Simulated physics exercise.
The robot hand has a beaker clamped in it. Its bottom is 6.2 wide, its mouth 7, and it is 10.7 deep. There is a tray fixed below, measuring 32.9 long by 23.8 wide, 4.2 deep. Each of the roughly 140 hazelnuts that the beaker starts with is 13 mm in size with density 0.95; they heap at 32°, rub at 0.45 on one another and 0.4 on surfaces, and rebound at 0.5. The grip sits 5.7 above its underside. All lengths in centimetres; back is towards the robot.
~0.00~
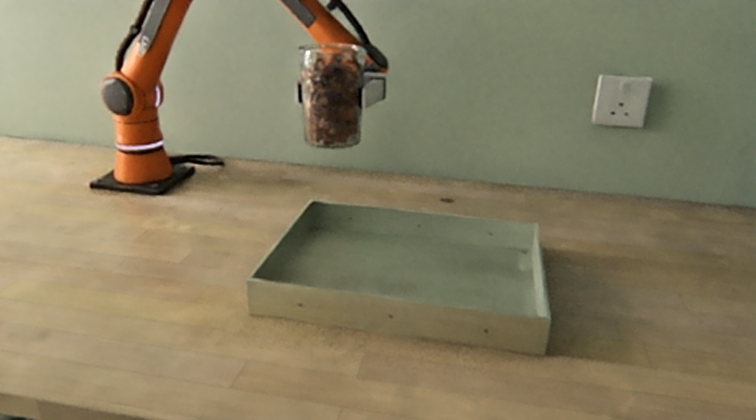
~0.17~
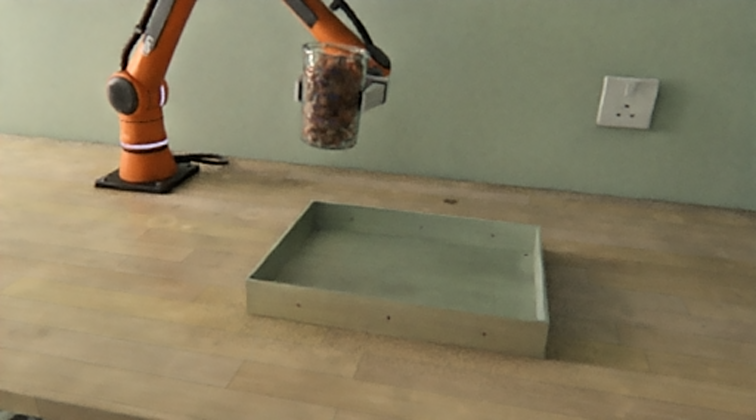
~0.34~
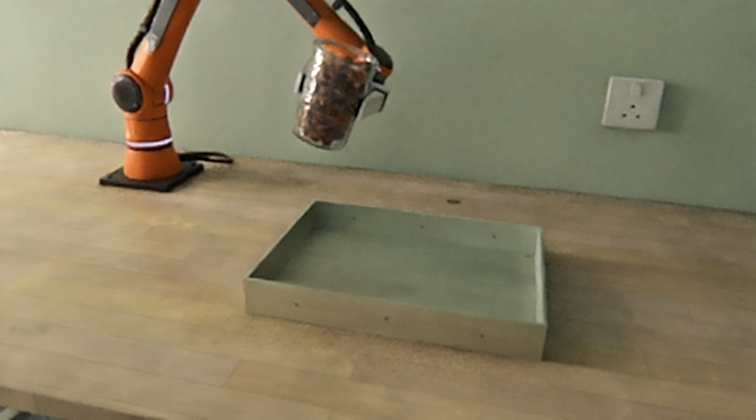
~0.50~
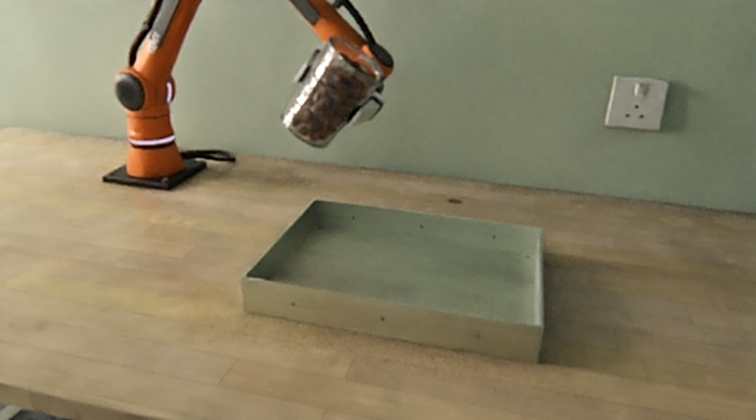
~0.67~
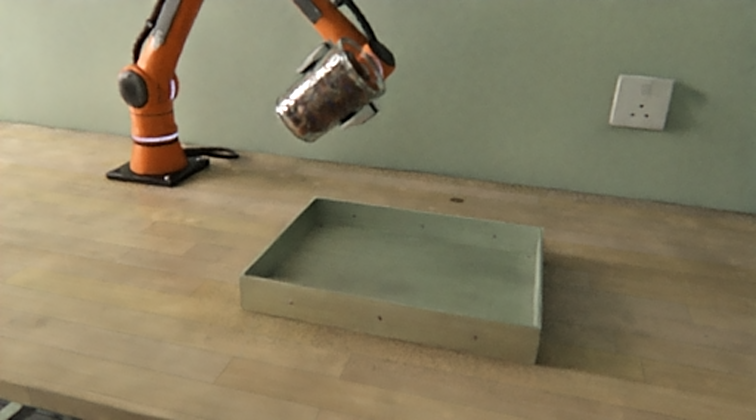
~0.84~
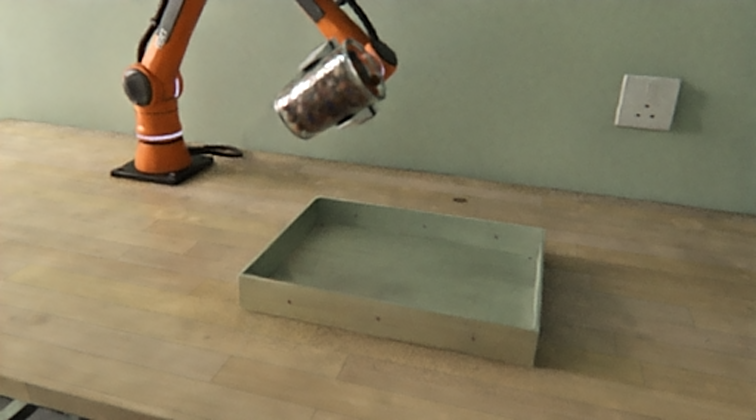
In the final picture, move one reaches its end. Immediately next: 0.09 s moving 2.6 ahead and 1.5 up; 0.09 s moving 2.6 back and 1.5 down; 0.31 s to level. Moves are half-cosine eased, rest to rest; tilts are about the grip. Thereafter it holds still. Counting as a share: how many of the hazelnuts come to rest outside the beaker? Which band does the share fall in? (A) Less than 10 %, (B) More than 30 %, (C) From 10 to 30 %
From 10 to 30 %.
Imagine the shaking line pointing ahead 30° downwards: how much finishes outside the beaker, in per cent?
You'd expect near 5 percent of it there.
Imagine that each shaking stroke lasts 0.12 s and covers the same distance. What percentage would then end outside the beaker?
In that case around 5 per cent.
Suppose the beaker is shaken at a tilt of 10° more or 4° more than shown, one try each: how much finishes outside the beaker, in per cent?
Roughly 30 per cent on the first try and 25 per cent on the second.
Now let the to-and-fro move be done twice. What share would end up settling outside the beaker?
Probably about 25 in a hundred.
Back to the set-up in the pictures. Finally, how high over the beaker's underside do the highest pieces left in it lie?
It reaches close to 9.5 cm in the end.
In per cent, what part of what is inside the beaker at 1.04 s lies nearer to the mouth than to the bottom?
Roughly 55 per cent.
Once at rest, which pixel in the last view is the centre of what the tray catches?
It ends up close to (419, 279).
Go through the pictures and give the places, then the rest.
In the first frame, beaker middle at (332, 97), level; upper third of the load around (335, 73), from x 310 to 355, top at y 55; 139 in the beaker.
In the second frame, beaker middle at (332, 98), tilted 5° forward; upper third of the load around (334, 74), from x 310 to 360, top at y 60.
In the third frame, beaker middle at (332, 97), tilted 19° forward; upper third of the load around (336, 75), from x 300 to 365, top at y 60.
In the fourth frame, beaker middle at (330, 96), tilted 36° forward; upper third of the load around (339, 77), from x 290 to 370, top at y 60.
In the fifth frame, beaker middle at (328, 94), tilted 50° forward; upper third of the load around (339, 79), from x 285 to 375, top at y 60.
In the sixth frame, beaker middle at (328, 93), tilted 55° forward; upper third of the load around (339, 79), from x 285 to 375, top at y 60; 139 in the beaker.
After 1.04 s, tilted 55° forward, highest piece 27 above the table; 125 in the beaker, 14 in flight or on a rim.
After 1.23 s, tilted 12° forward, highest piece 28 above the table; 114 in the beaker, 22 in the tray, 3 in flight or on a rim.
After 1.53 s, level, highest piece 27 above the table; 114 in the beaker, 25 in the tray.
After 2.58 s, level, highest piece 27 above the table; 114 in the beaker, 25 in the tray.
At rest, 114 in the beaker, 25 in the tray. That is 18 % outside the beaker.
